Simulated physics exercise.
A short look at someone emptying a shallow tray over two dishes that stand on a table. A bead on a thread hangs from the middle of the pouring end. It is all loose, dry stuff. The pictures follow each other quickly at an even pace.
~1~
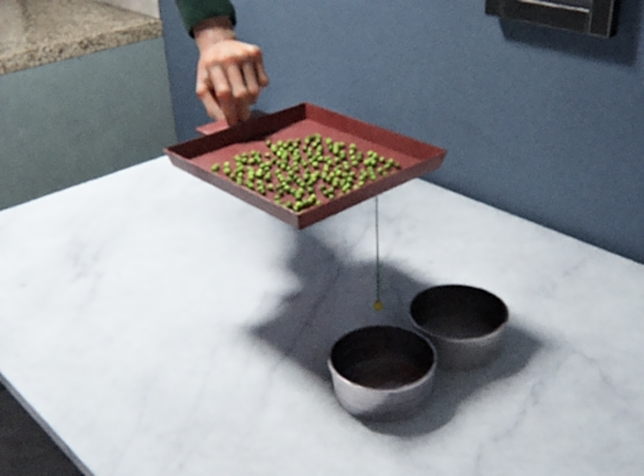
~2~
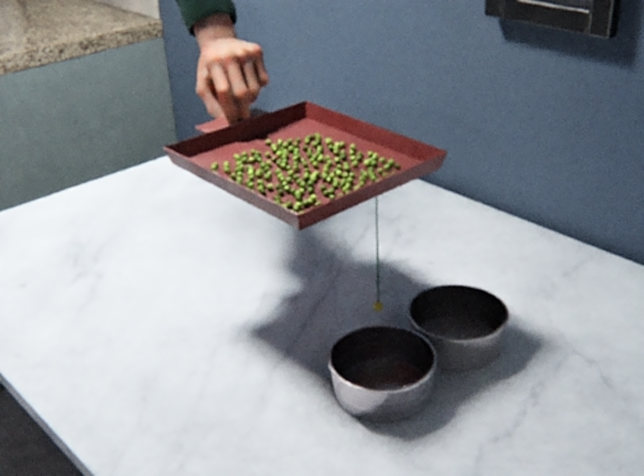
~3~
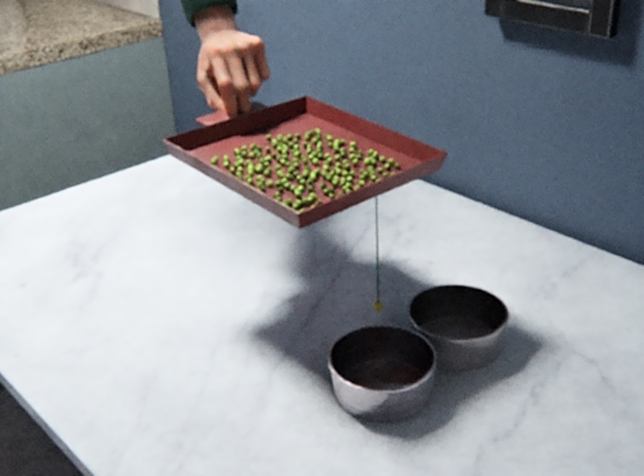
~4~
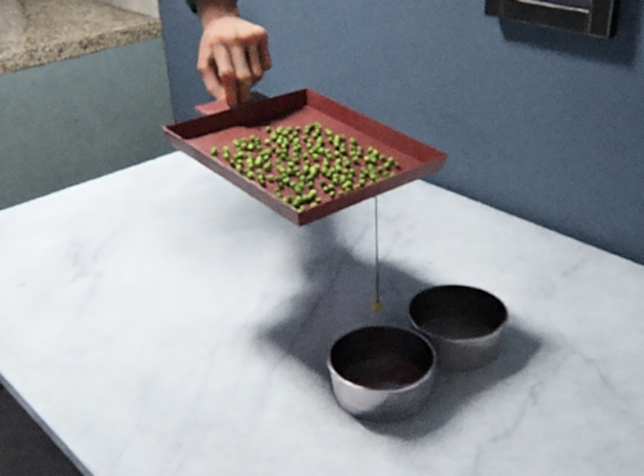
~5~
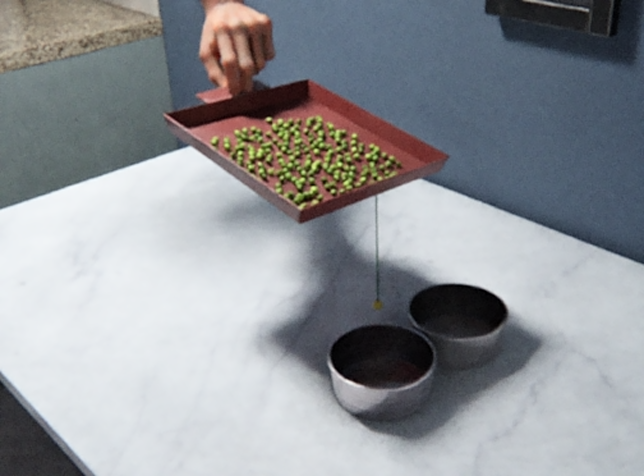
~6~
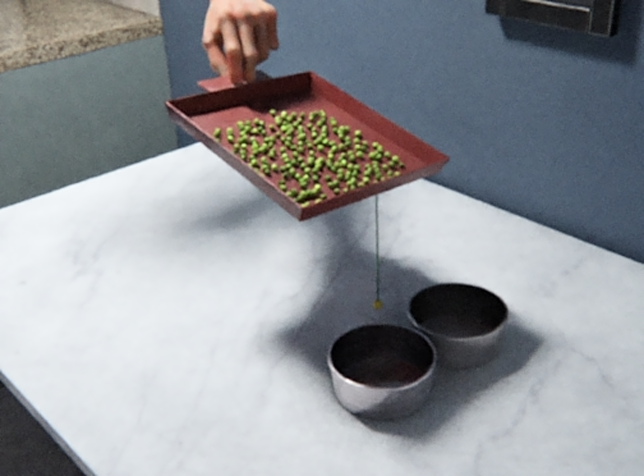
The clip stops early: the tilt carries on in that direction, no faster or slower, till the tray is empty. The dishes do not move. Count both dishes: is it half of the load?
The two hold the larger part of the load.
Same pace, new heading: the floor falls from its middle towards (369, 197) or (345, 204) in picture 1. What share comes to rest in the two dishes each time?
The first gives 80 %, the second 50 %.
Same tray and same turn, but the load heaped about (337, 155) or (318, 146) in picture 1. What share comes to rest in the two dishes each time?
Near 80 % and 80 %.
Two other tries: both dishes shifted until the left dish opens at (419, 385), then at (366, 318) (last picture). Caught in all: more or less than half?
At the first place not half, at the second more than half.
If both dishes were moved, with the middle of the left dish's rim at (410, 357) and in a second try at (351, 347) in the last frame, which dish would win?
In turn: The right one; the dish on the right.
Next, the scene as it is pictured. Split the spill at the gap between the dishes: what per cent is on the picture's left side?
About 20 per cent.
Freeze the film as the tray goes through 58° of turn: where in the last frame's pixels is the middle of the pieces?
Around (387, 174).
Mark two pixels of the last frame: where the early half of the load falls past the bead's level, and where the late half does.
Early half (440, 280), late half (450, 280).
Just after the last frame, tray tipped steeply; almost all on the tray; just a few in the right dish.
A moment on, tray tipped right over; about a tenth on the tray; just a few in the left dish; roughly two thirds in the right dish; about a tenth outside both; roughly a quarter in the air.
Further on, tray tipped past a quarter turn; just a few in the left dish; the larger part in the right dish; about a tenth outside both.
When it is over, tray tipped past a quarter turn; just a few in the left dish; the larger part in the right dish; about a tenth outside both.
